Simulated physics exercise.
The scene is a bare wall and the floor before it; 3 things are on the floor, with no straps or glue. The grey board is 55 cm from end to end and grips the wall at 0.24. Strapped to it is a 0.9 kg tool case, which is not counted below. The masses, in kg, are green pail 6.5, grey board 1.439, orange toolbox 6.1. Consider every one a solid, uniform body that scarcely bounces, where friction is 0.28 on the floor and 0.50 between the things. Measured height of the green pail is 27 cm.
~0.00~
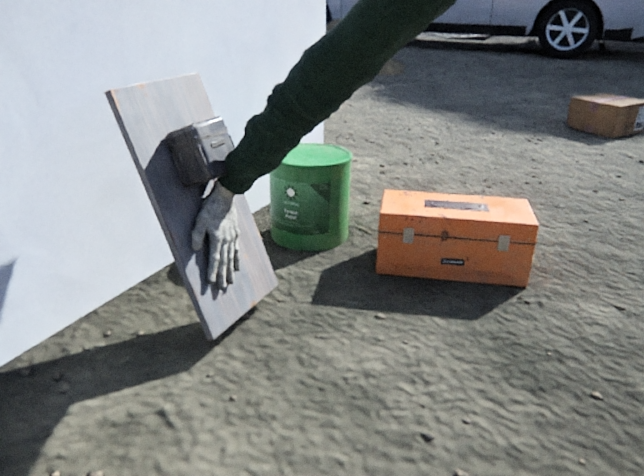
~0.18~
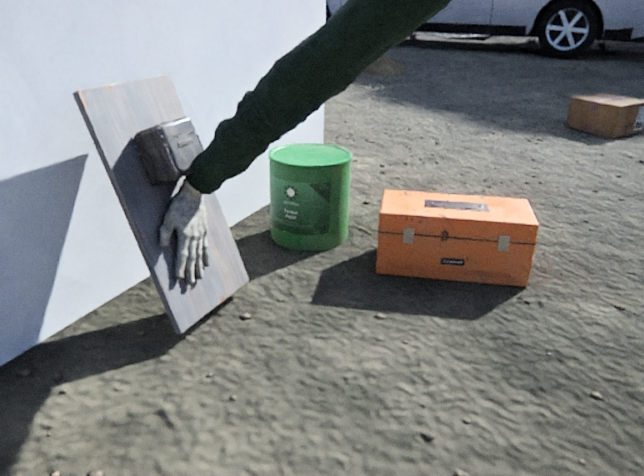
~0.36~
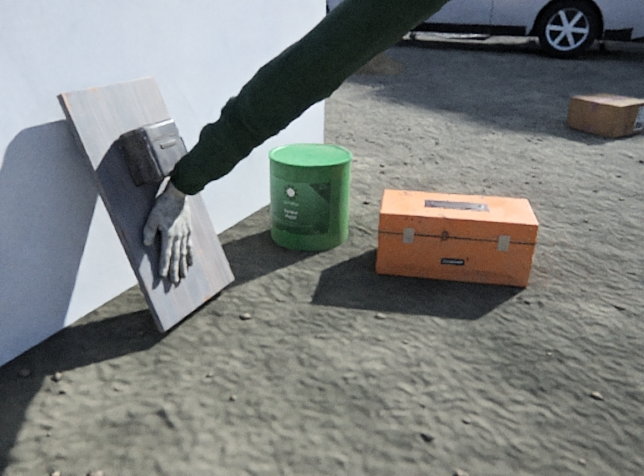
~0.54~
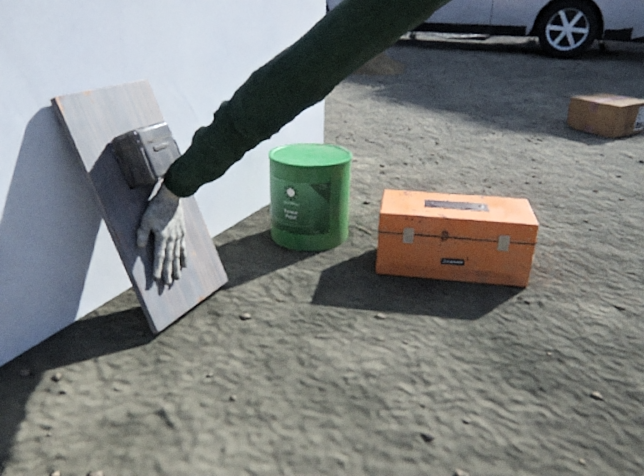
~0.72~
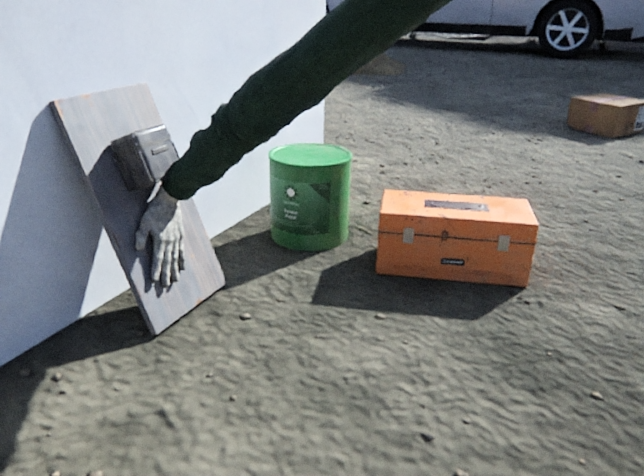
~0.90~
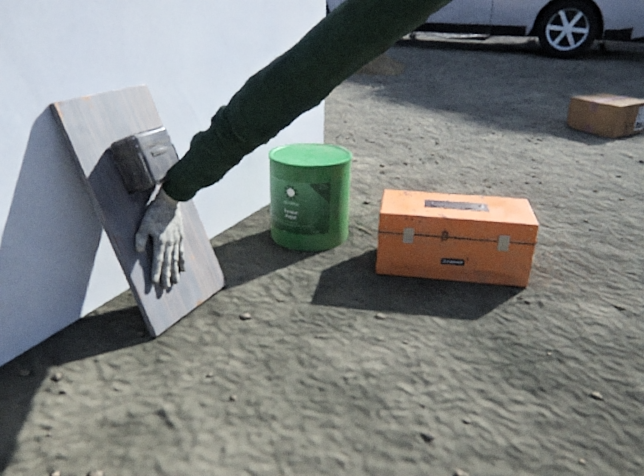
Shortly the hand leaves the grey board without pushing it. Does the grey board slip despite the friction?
No, it holds.
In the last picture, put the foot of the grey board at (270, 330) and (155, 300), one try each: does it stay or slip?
Try one: It skids away; try two: It stays put.
After 1.10 s, nothing has stirred.
After 1.40 s, grey board resting near (149, 206).
At rest (2.2 s), all 3 in place, give or take 10 cm. Seen from the same camera at the end, grey board near (149, 206). The board stays up.
